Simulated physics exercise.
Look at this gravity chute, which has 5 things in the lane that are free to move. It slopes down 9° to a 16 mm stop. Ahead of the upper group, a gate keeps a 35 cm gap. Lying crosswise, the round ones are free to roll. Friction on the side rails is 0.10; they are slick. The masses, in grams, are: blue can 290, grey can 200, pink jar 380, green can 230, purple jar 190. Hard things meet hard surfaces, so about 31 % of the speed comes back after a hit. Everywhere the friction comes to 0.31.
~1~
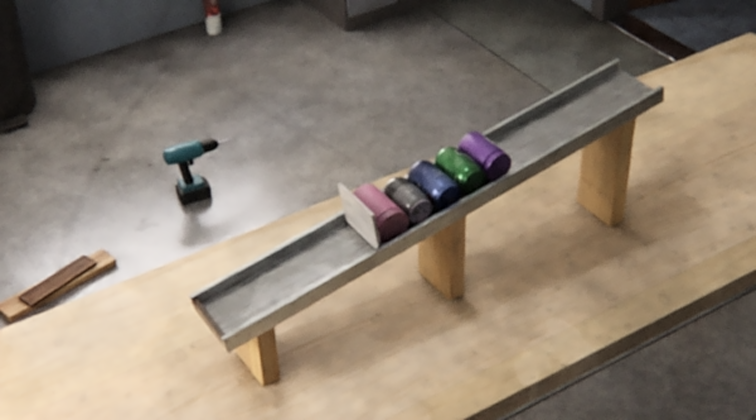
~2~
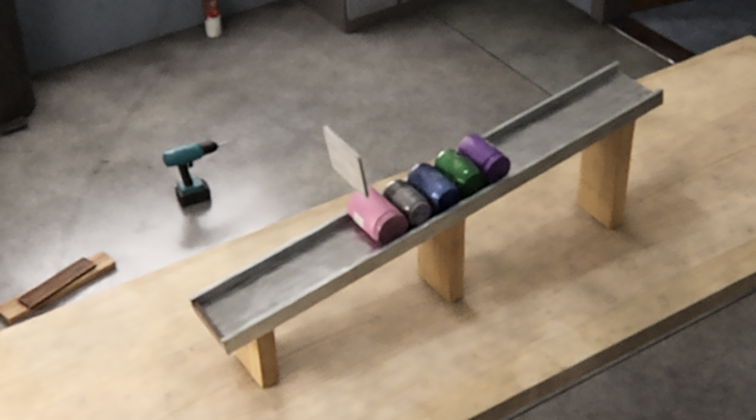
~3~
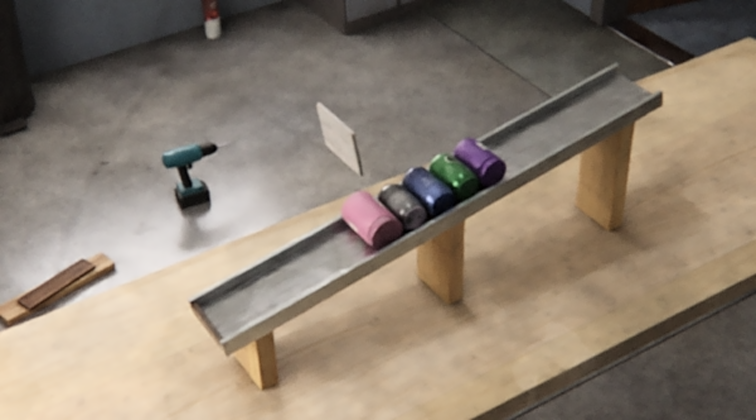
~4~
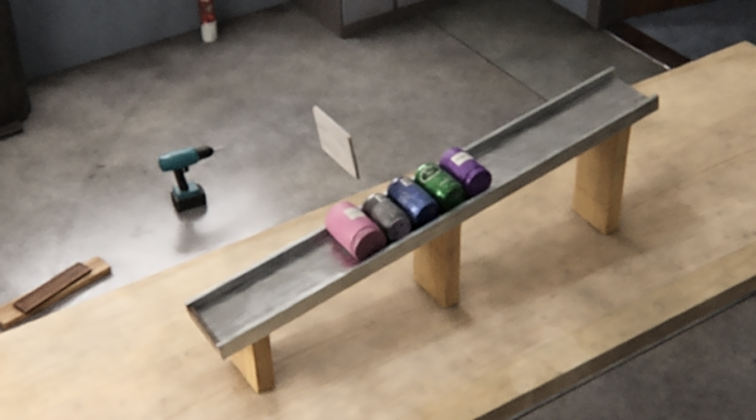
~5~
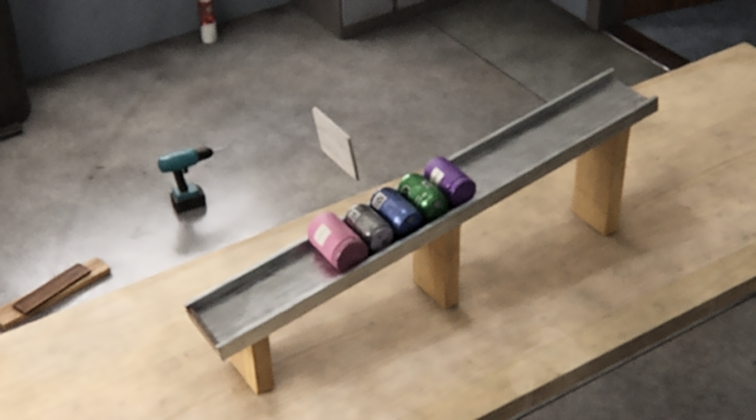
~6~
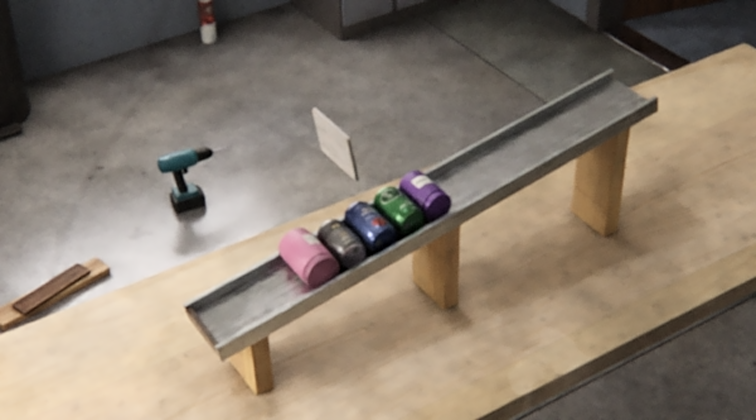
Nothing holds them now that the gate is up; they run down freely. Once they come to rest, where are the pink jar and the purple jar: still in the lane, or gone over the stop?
In order: The pink jar quits the lane; the purple jar does not leave the lane.
Then, 0.20 s past the last view, leader 7 cm from the stop; pink jar near (254, 289); purple jar near (380, 221).
Then, 0.40 s past the last view, pink jar now over the stop; purple jar near (320, 254).
Then, 0.70 s past the last view, grey can now over the stop; purple jar near (280, 277).
Then, 1.40 s past the last view, purple jar not moving near (275, 279); blue can not moving; green can not moving.
Finally, over the stop, grey can and pink jar; the other 3 in the lane. In the last view, purple jar near (275, 279).
